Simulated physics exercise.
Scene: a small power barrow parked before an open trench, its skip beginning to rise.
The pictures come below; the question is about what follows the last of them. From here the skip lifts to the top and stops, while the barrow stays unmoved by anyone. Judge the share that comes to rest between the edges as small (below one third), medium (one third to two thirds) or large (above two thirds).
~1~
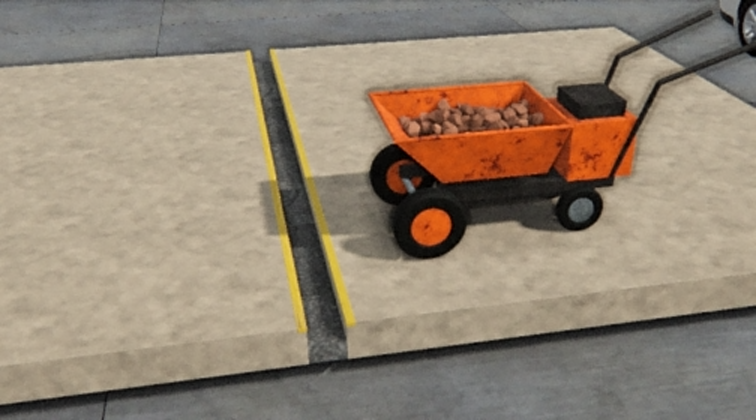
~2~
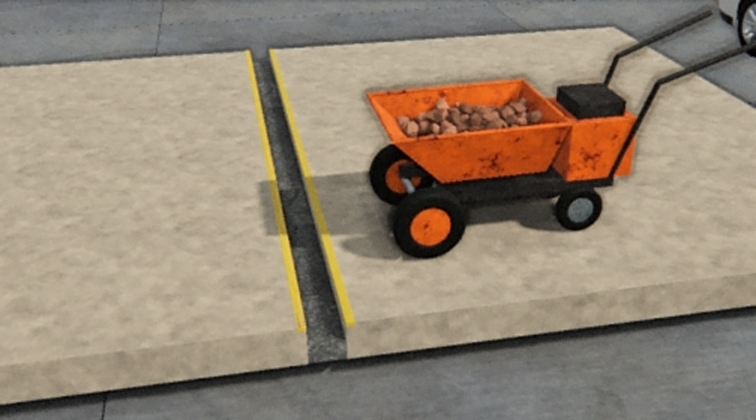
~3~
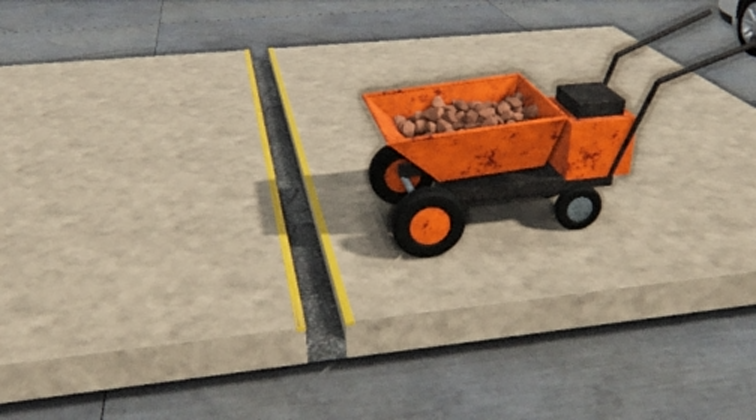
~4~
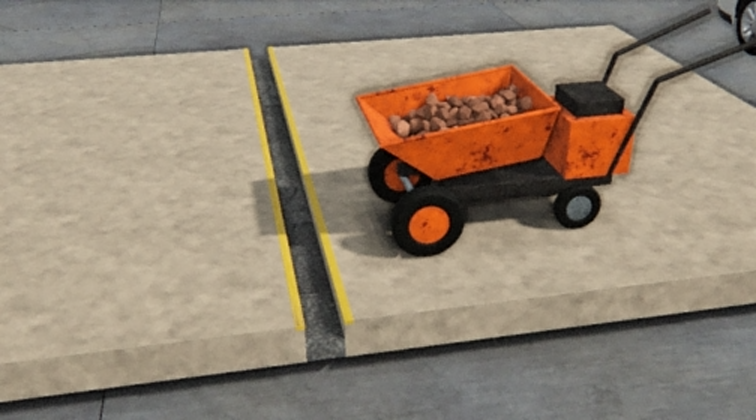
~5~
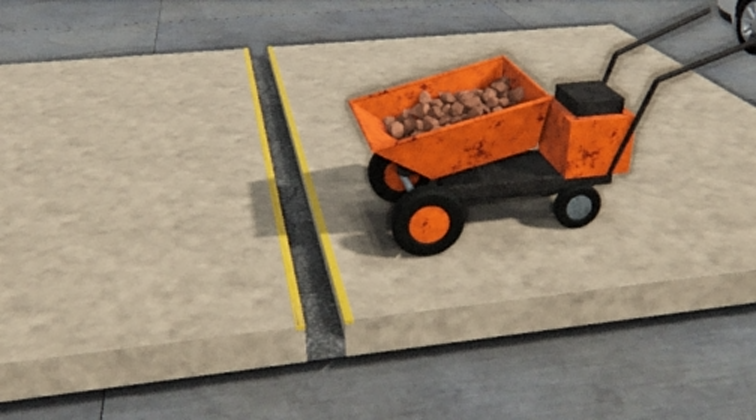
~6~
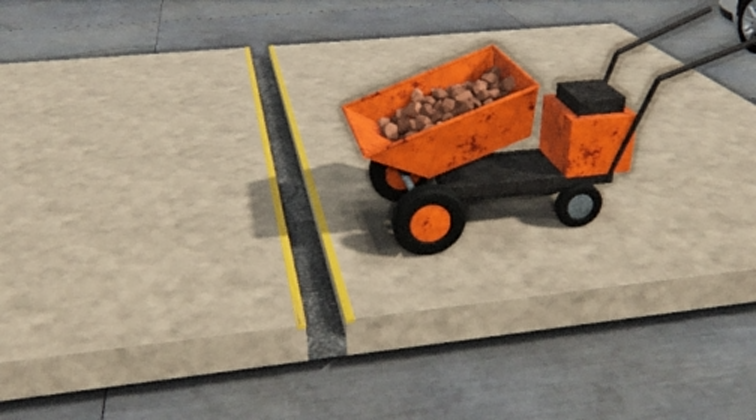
The share is medium, from one third to two thirds.
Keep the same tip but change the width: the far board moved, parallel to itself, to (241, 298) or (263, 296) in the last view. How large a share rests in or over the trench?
The first try gives 90 percent, then the second gives 80 percent.
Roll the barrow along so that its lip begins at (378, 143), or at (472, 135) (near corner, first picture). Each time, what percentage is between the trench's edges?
Roughly 20 per cent first, then roughly 30 per cent.
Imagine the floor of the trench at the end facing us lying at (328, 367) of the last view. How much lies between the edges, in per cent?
About 70 percent.
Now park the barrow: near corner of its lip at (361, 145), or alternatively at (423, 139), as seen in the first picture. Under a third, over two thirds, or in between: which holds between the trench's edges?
At the first place the answer is less than a third, and at the second it is in the middle band.
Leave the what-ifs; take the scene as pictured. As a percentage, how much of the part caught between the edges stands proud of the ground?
Estimate: Close to 35 in a hundred.
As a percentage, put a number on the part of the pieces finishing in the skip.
Result: Close to 20 per cent.
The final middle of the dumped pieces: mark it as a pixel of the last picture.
Around (295, 236), give or take.
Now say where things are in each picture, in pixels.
In the first picture, lip of the skip (396, 141), level; top of the load (492, 119), lumps of rubble; first edge of the trench (342, 290); far edge (296, 296), the trench under half as wide as the skip, and about half as deep as wide.
In the second picture, lip of the skip (394, 142), level; top of the load (491, 118).
In the third picture, lip of the skip (389, 143), tipped barely; top of the load (487, 114).
In the fourth picture, lip of the skip (382, 146), tipped a little; top of the load (496, 115).
In the fifth picture, lip of the skip (374, 151), tipped a little; top of the load (489, 109).
In the sixth picture, lip of the skip (366, 157), tipped clearly; top of the load (481, 101); first edge of the trench (341, 287); far edge (295, 292).
Just after the last frame, skip tipped steeply; every one in the skip.
A moment on, skip tipped right over; roughly half in the skip; roughly a third in or heaped over the trench; about a tenth beyond it.
Further on, skip tipped right over; roughly a quarter in the skip; just a few short of the trench; roughly half in or heaped over the trench; roughly a third beyond it.
When it is over, skip tipped right over; roughly a quarter in the skip; just a few short of the trench; roughly half in or heaped over the trench; roughly a third beyond it.
